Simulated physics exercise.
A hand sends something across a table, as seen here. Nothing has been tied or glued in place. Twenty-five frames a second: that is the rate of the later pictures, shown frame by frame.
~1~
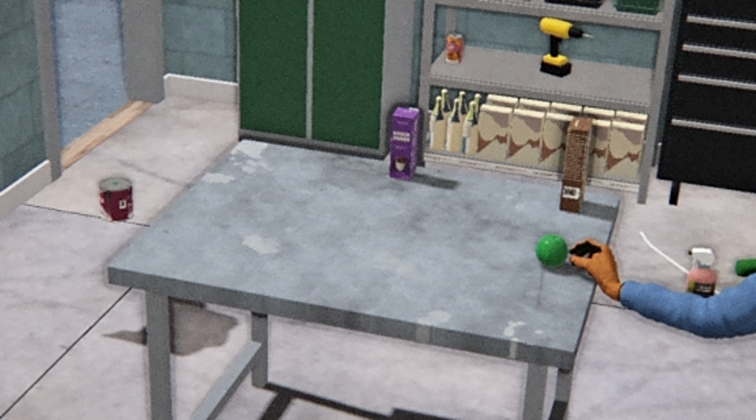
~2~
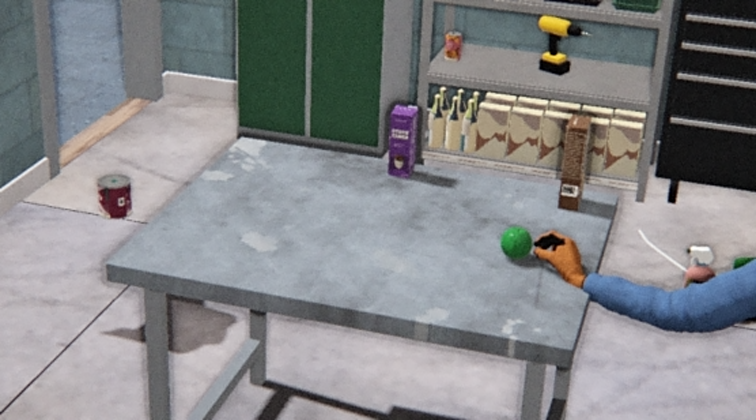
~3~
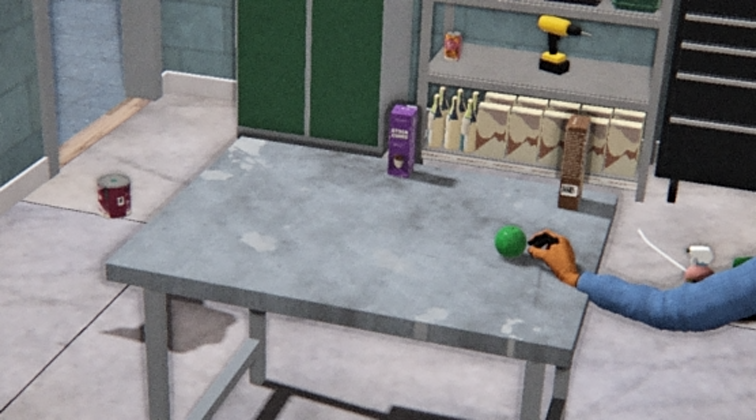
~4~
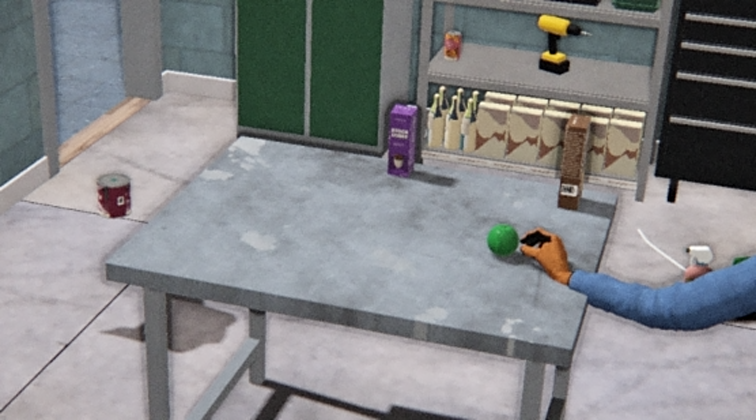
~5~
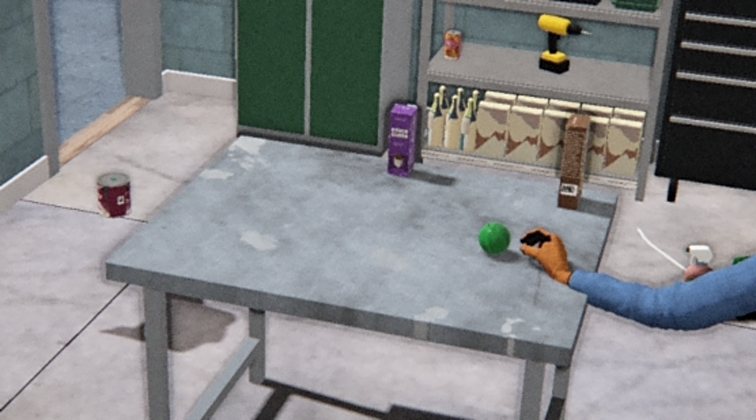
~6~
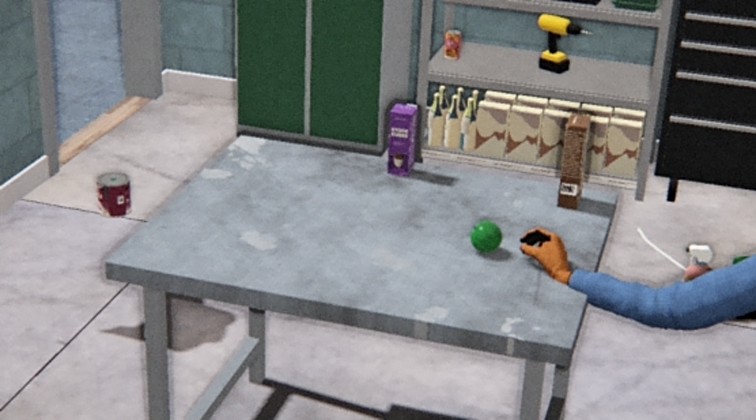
In a garage, a hand pushes a green apple left across a table and releases it.
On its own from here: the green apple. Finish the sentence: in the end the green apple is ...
Still on the table.
Then, 0.20 s after the last picture, green apple rolled well along near (448, 230).
Then, 0.50 s after the last picture, green apple rolled well along near (399, 222).
Then, 0.80 s after the last picture, green apple rolled well along near (361, 216).
Then, 1.30 s after the last picture, green apple rolled well along near (318, 209).
At rest, moved from the start, green apple. Seen from the same camera at the end, green apple near (300, 206).
